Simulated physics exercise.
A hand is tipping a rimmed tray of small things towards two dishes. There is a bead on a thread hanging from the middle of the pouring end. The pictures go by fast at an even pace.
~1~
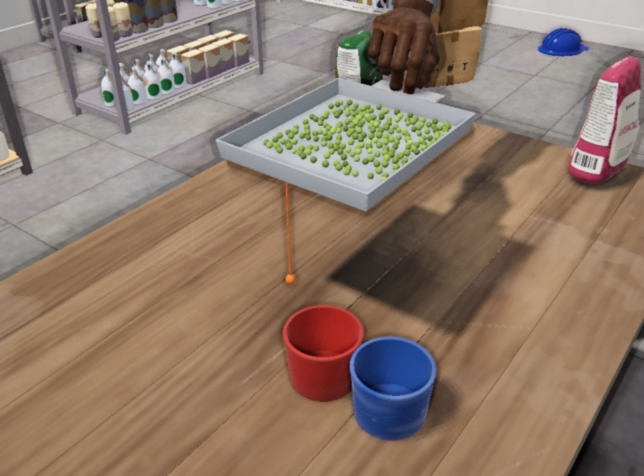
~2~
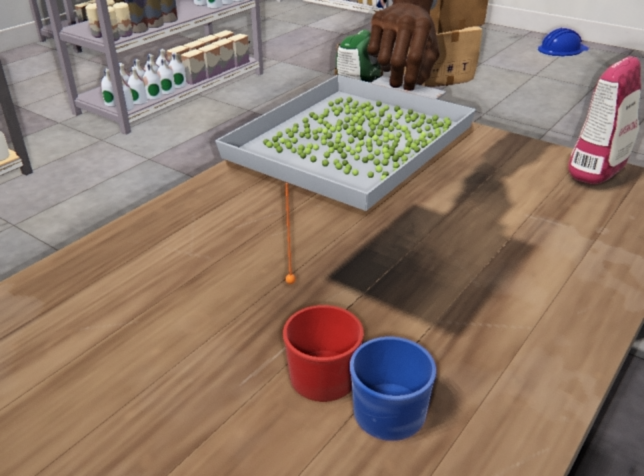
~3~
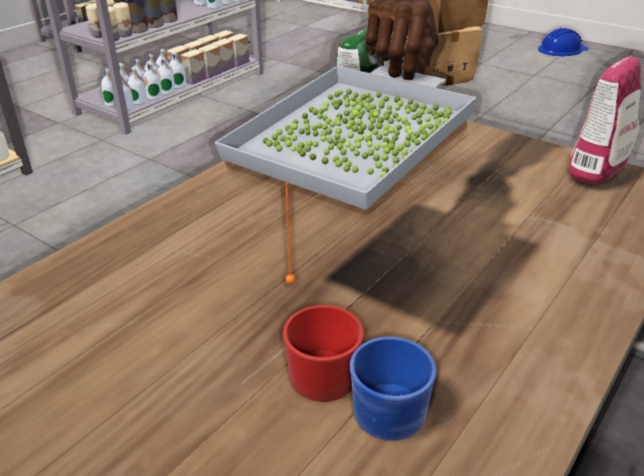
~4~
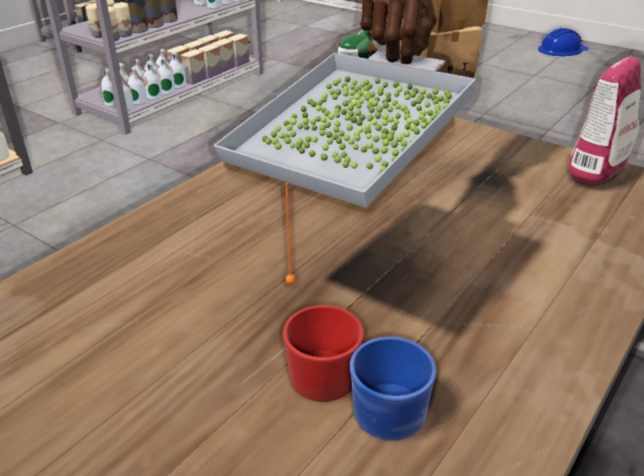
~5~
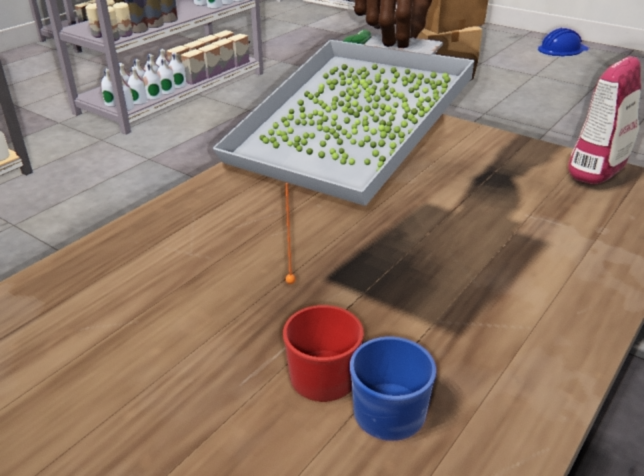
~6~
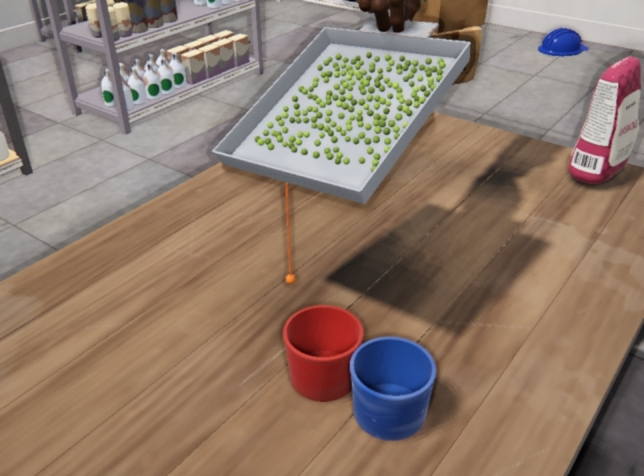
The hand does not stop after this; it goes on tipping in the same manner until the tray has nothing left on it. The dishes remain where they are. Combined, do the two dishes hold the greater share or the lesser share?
Well, most of it stays out of the dishes by the end.
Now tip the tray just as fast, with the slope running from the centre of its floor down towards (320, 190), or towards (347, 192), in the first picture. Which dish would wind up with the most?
Okay, first try the left-side one, second try the left-side one.
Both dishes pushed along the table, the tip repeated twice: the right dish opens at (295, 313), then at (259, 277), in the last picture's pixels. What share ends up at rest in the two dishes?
Respectively 60 percent and 40 percent.
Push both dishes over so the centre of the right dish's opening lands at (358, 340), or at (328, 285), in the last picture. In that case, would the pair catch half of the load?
Try 1: A minority of it. Try 2: A minority of it.
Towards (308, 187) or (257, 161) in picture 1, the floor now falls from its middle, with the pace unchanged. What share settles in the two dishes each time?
About 50 %, then 0 %.
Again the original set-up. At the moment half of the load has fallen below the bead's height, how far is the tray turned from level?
Around 115 degrees of turn.
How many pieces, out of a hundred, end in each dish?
Roughly: Left 0 %, right 0 %.
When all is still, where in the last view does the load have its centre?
Centre at rest: Close to (208, 342).
Soon, tray tipped steeply; most on the tray; a small part in the air.
A while on, tray tipped past a quarter turn; most on the tray; about a quarter outside both; a small part in the air.
Towards the end, tray tipped past a quarter turn; all outside both.
Finally, tray tipped past a quarter turn; none in the right dish; none in the left dish; all outside both.
